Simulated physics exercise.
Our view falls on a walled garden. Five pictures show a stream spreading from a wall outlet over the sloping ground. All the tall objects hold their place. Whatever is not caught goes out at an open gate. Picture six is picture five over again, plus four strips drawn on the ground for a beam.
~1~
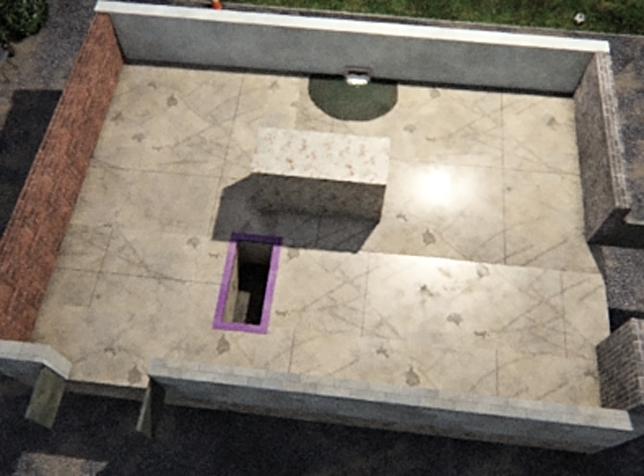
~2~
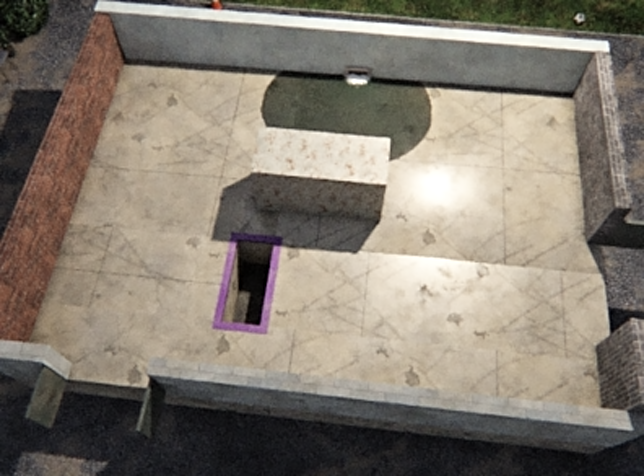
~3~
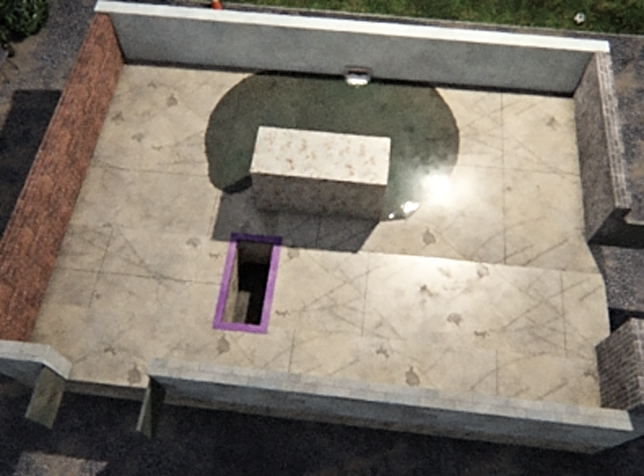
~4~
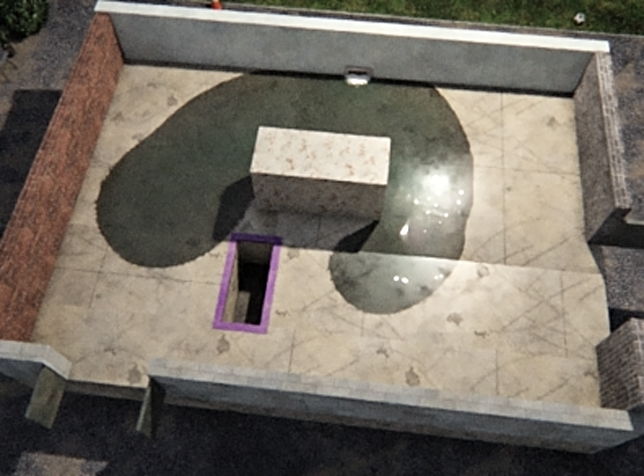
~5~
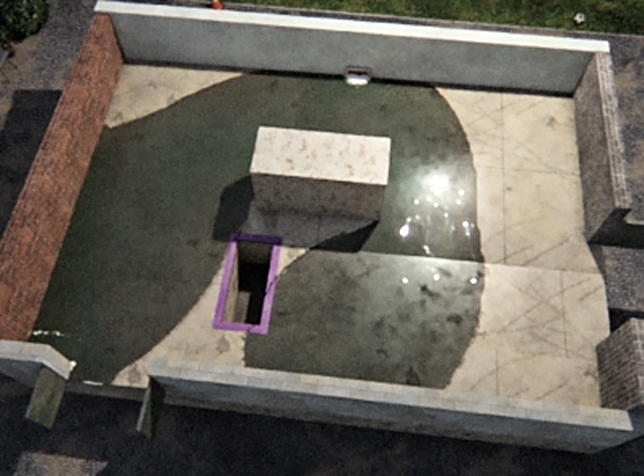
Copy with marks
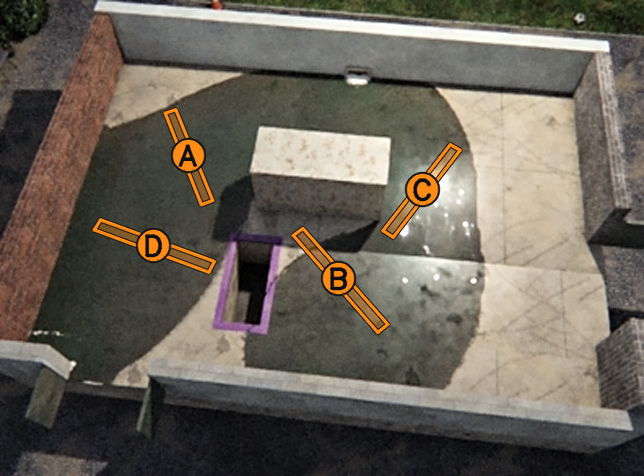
Walled garden with dark water spreading from an outfall in the far wall, curling around a pale block, the purple-edged drain staying dry.
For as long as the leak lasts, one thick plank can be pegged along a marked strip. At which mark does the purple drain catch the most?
The answer is place A.
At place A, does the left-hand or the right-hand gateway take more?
The left gate.
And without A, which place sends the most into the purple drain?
The answer is D.
In orange, A from (170, 111) to (207, 202); B from (298, 231) to (382, 328); C from (388, 233) to (455, 147); D from (97, 224) to (211, 266).
For place A, about 35 % of the stream goes into the purple drain, about 65 % out by the gates.
For place B, about 9 % of the stream goes into the purple drain, about 90 % out by the gates.
For place C, about 8 % of the stream goes into the purple drain, about 92 % out by the gates.
For place D, about 25 % of the stream goes into the purple drain, about 75 % out by the gates.
